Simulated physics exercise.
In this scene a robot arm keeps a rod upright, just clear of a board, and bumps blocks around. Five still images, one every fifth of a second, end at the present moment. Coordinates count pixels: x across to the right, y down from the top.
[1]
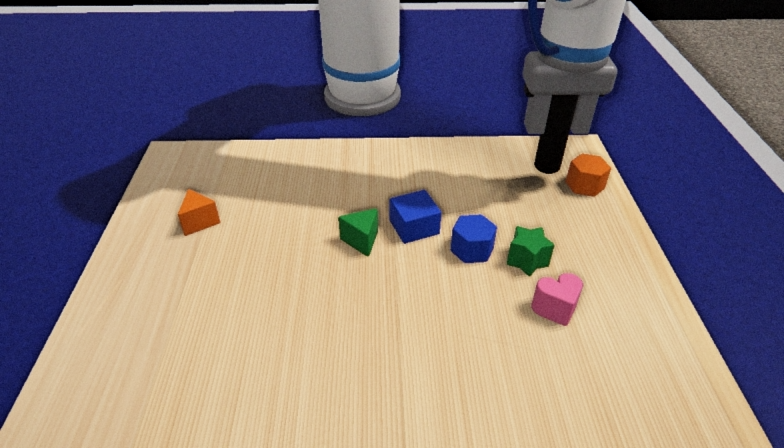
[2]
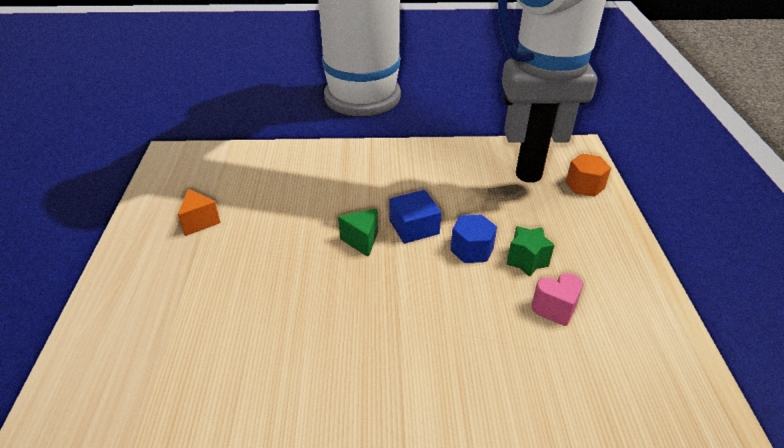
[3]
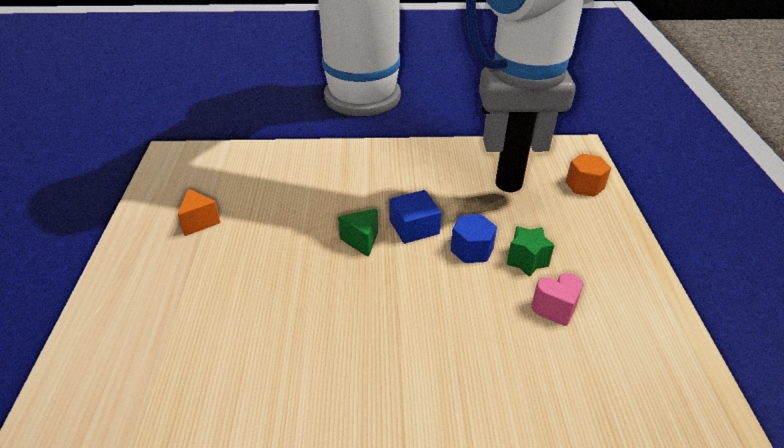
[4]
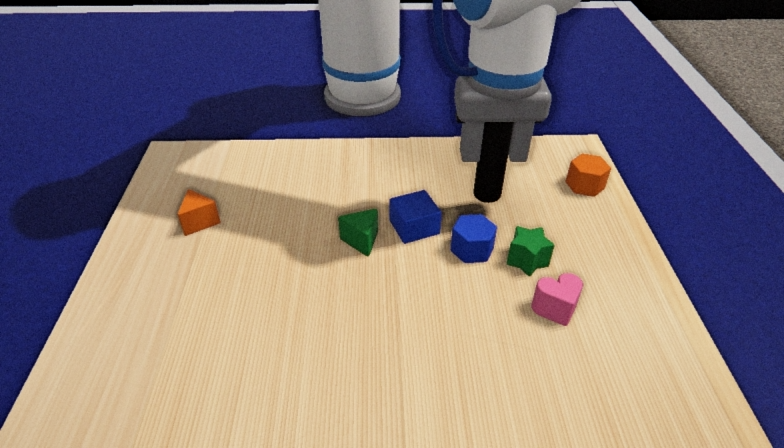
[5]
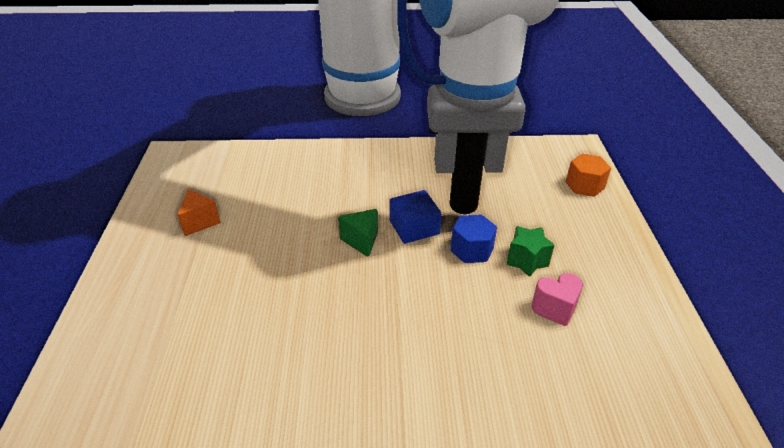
A robot arm with a black rod hangs over the far right of a pale wooden board on a blue surface, seen from a fixed, raised view in front. An orange triangular block sits at left, a green triangle, blue square block and blue hexagonal block near the middle, and a green star, pink heart and orange hexagon at right. The rod glides steadily left and slightly nearer, its shadow sliding along, while every block stays still.
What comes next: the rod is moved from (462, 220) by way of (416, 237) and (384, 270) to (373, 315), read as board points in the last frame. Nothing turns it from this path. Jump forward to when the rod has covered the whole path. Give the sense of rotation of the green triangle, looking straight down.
Spins counterclockwise.
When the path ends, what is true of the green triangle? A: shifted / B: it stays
I choose A.
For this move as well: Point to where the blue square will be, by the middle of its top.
The middle of its upper face should be somewhere near (375, 209).
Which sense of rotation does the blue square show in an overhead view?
My answer: Clockwise.
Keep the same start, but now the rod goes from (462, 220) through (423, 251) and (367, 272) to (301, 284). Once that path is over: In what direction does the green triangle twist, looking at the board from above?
Its spin: Anticlockwise.
The first path, step by step. One third of the way, rod at (416, 224); green triangle at (344, 219), turned 35° anticlockwise; blue square at (382, 208), turned 45° clockwise.
Two thirds of the way, rod at (383, 257); green triangle at (338, 218), turned 50° anticlockwise; blue square at (375, 209), turned 60° clockwise.
At the end, rod at (372, 301); green triangle at (338, 218), turned 50° anticlockwise; blue square at (375, 209), turned 60° clockwise; blue hexagonal block still.
